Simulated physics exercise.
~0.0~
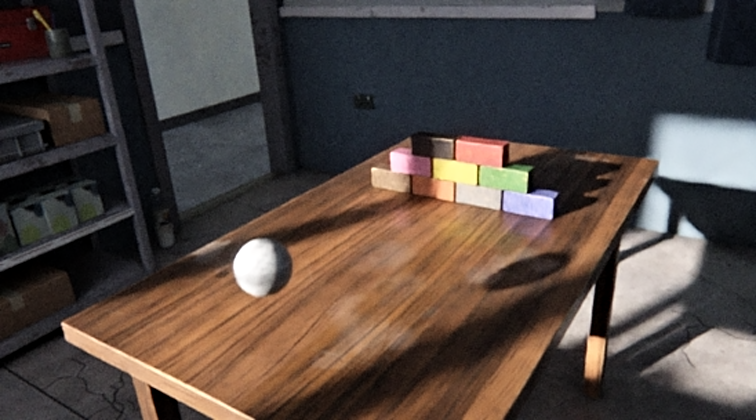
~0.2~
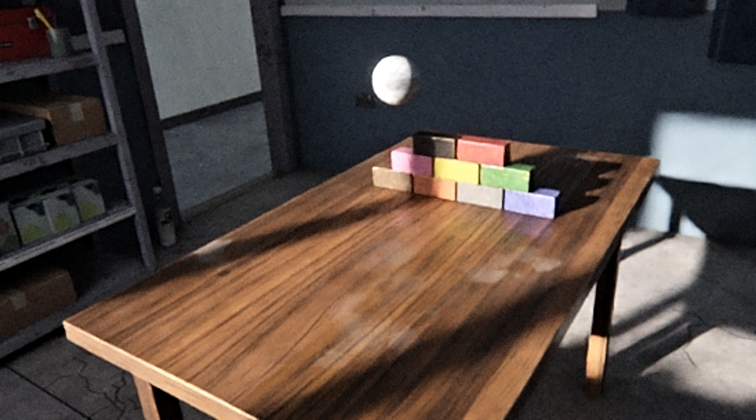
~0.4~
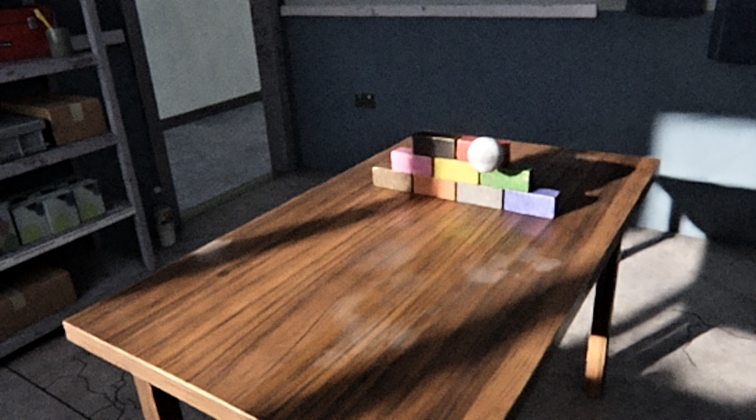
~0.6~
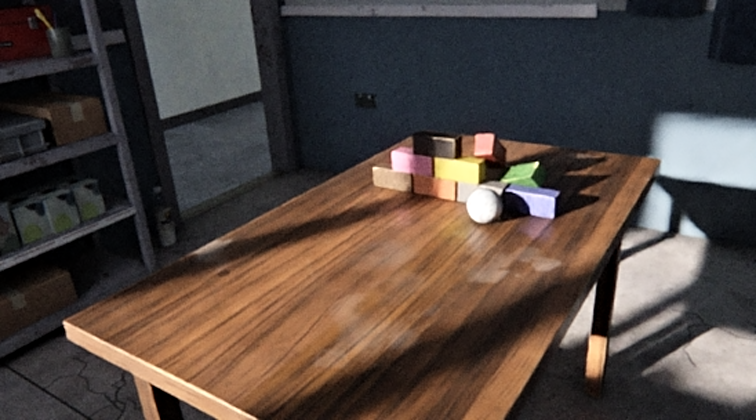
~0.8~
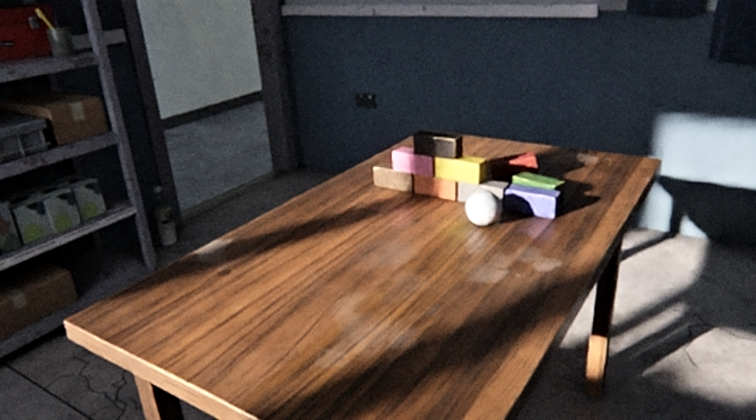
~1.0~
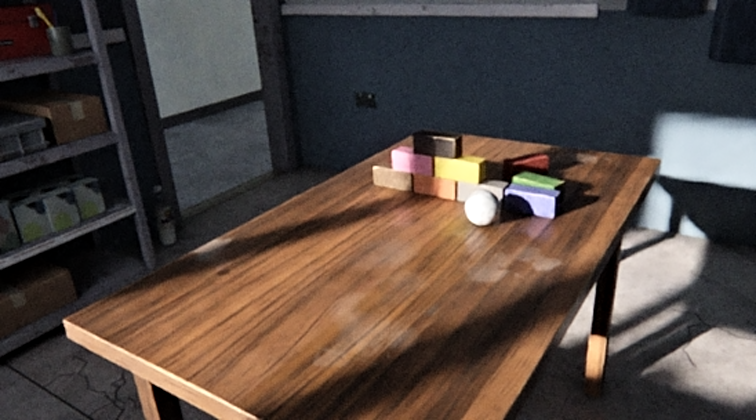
In a dim storeroom with cluttered shelves along one side, a wooden table holds a small stepped wall of coloured blocks, with a white ball over its near left part. The ball travels up and to the right, rising above the blocks, then drops in front of the red one at the top. It comes down before the grey block as the red block twists and the green one tips. The red block falls behind to the right, while the green one ends on its side over the blue block. The ball rests in front, and the others still stand.
